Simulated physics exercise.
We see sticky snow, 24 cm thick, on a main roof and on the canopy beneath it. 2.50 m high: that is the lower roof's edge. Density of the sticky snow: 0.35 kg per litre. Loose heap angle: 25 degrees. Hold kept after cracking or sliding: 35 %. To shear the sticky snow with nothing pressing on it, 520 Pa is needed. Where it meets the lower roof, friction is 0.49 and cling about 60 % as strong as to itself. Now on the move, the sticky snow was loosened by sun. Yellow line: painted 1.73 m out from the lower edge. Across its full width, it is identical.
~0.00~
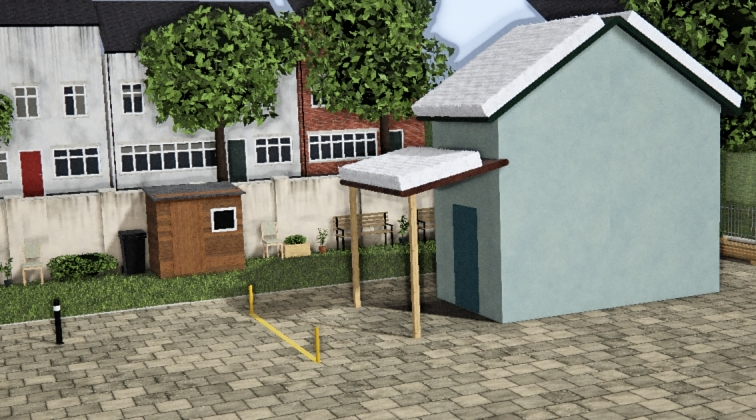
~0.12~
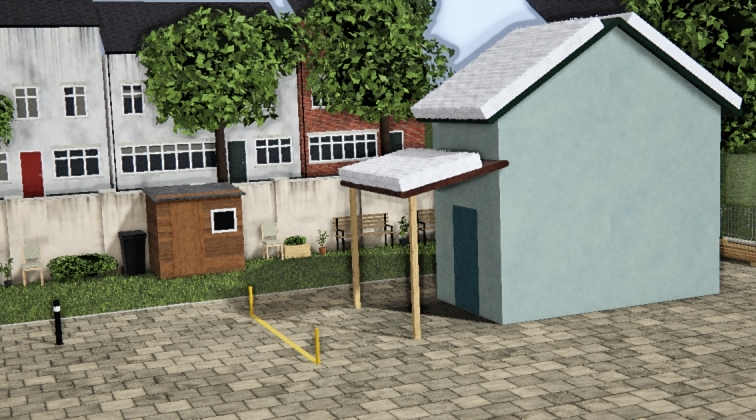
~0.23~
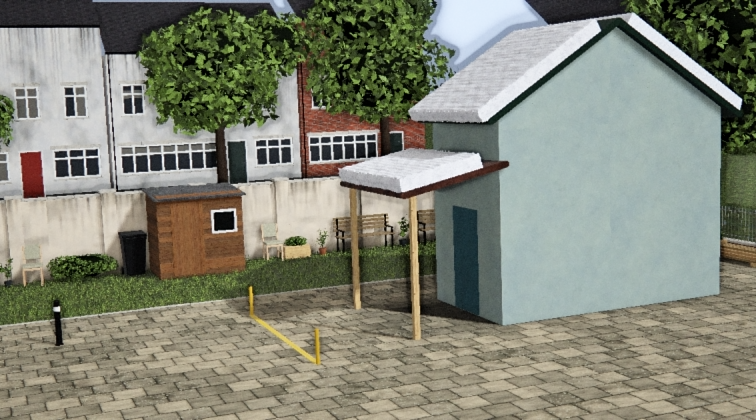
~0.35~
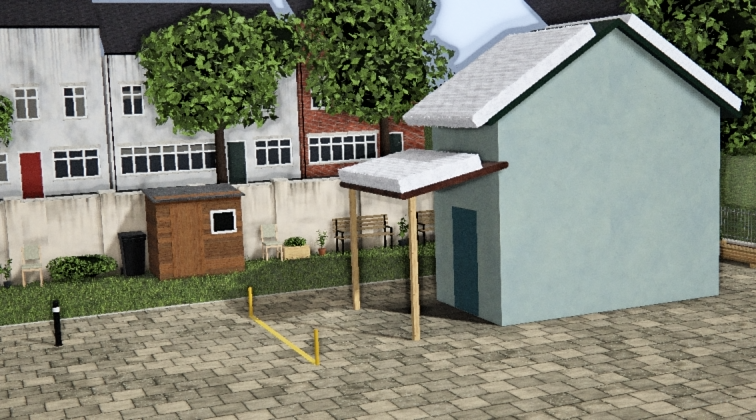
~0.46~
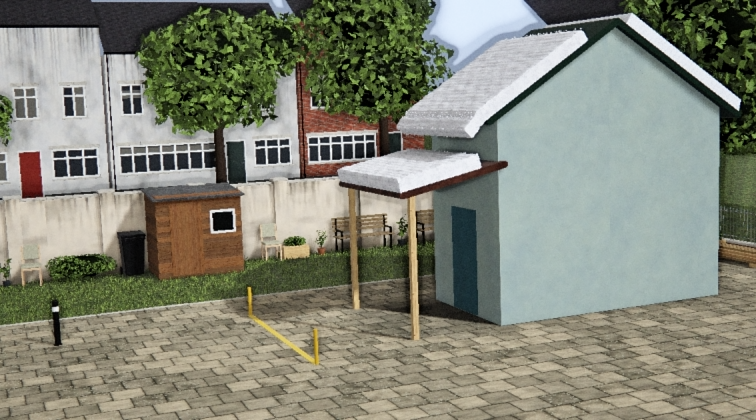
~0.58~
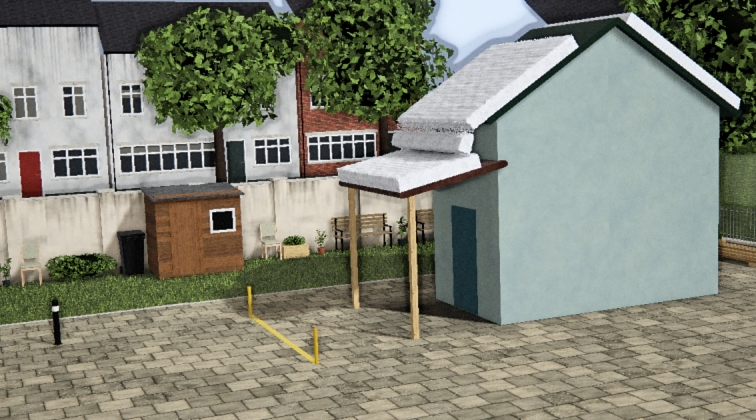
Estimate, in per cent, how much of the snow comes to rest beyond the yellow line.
I would say roughly 19 per cent.
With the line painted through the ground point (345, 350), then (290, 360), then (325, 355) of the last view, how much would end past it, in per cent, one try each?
Roughly 35 %, then 14 %, then 25 %.
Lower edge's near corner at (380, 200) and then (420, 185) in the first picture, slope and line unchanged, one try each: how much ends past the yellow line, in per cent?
Try 1: 12 %; try 2: 30 %.
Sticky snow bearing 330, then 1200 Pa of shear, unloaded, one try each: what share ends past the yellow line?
Going in order, it's 30 % and then 1 %.
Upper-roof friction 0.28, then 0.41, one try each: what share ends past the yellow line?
It would be 7 % the first time and 0 % the second.
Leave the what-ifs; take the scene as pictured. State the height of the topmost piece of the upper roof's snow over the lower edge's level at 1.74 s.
Roughly 0.6 m.
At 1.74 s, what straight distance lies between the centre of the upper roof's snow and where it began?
I'd put it near 3.6 m.
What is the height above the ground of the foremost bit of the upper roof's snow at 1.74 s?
Roughly 1.0 m.
After 1.11 s, none is below the lower edge and 0 % is past the line.
After 1.74 s, 24 % is below the lower edge and 0 % is past the line.
After 2.37 s, 53 % is below the lower edge and 17 % is past the line.
After 3.00 s, 54 % is below the lower edge and 19 % is past the line.
After 3.60 s, 54 % is below the lower edge and 19 % is past the line.
